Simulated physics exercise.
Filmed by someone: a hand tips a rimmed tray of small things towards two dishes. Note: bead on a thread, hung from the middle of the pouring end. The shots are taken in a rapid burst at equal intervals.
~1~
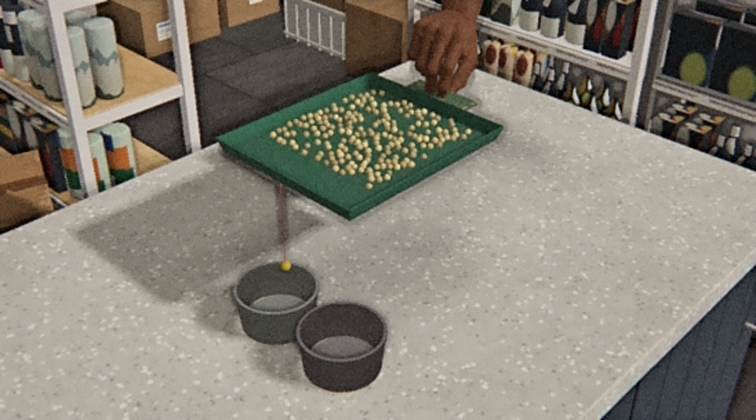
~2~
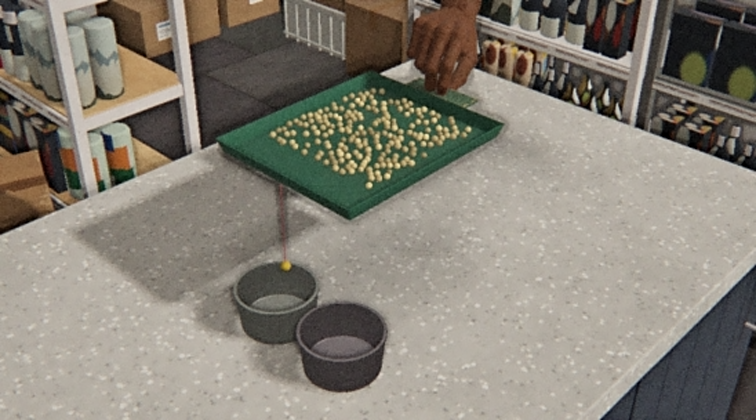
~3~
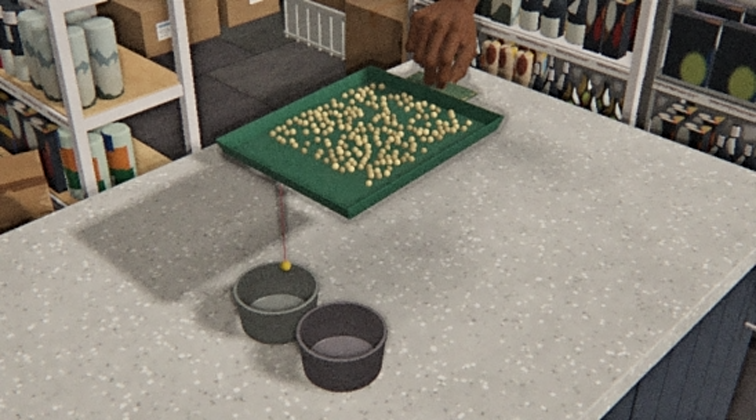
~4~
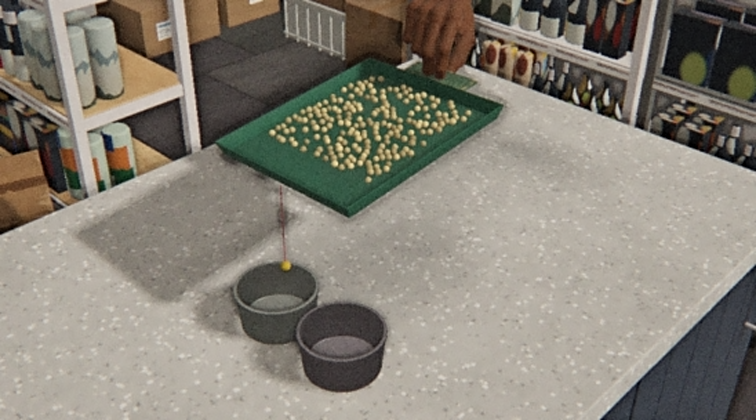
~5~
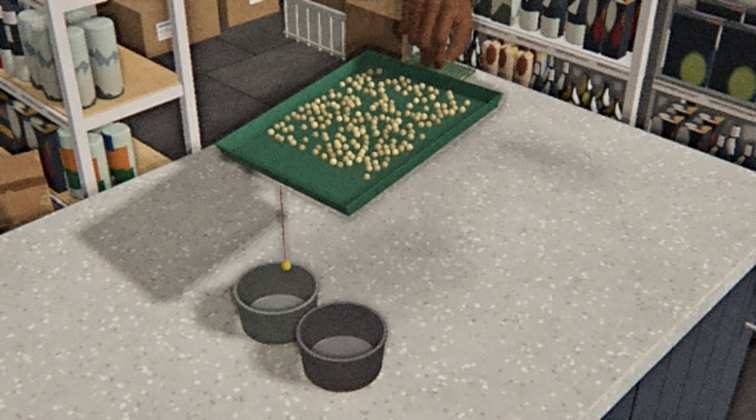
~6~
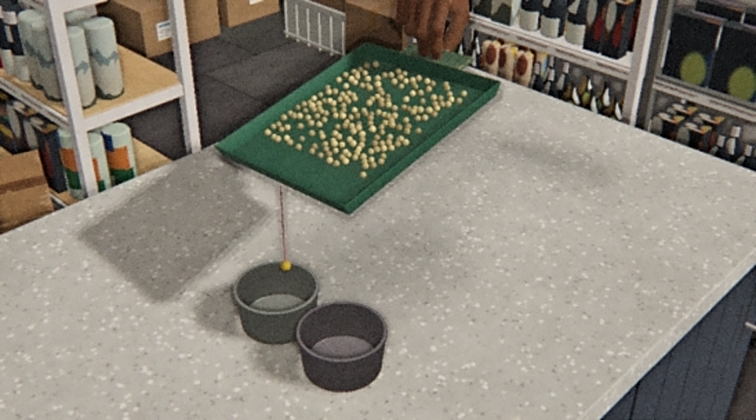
On a speckled shop counter, a hand slowly raises the far end of a green tray of beans.
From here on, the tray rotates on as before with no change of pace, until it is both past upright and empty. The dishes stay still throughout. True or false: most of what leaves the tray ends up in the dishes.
False.
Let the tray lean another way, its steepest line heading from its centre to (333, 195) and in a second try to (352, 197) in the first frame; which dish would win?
At the first place the right dish, at the second the right dish.
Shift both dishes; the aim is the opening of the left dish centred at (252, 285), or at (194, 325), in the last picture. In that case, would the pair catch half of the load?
So that's a lesser portion the first time round, a lesser portion the second.
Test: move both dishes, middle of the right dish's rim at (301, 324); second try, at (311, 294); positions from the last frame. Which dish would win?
In the first try it's the one on the left, and in the second it's the one on the left.
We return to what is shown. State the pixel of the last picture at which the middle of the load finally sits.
Around (200, 285).
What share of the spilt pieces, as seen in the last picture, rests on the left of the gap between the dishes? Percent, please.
That's about 90 per cent of the spill.
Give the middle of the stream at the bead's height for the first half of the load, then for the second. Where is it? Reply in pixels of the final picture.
At (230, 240) for the first part, then at (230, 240) for the others.
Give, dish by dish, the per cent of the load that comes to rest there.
Final share: Left dish at 0 per cent, right dish at 0 per cent.
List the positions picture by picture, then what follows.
Corners of the pouring end near (223, 138) and (349, 206), level; middle of the load near (372, 134), soya beans; left dish near (246, 319); right dish near (310, 366); bead on its thread near (285, 266), in the first frame.
Corners of the pouring end near (223, 138) and (349, 206), level; middle of the load near (371, 133), in the second frame.
Corners of the pouring end near (223, 139) and (349, 205), tipped barely, lowest at the left corner; middle of the load near (371, 129), in the third frame.
Corners of the pouring end near (222, 141) and (348, 204), tipped a little, lowest at the left corner; middle of the load near (371, 124), in the fourth frame.
Corners of the pouring end near (222, 143) and (346, 202), tipped a little, lowest at the left corner; middle of the load near (369, 118), in the fifth frame.
Corners of the pouring end near (221, 145) and (345, 201), tipped a little, lowest at the left corner; middle of the load near (366, 114); left dish near (246, 319); right dish near (310, 366), in the sixth frame.
Shortly afterwards, tray tipped steeply; all but a few on the tray; only a few outside both; a little in the air.
Next, tray tipped right over; a little on the tray; a little in the left dish; near two thirds outside both; near a quarter in the air.
Some moments later, tray tipped past a quarter turn; a little in the left dish; all but a few outside both.
In the end, tray tipped past a quarter turn; none at all in the right dish; a little in the left dish; all but a few outside both.
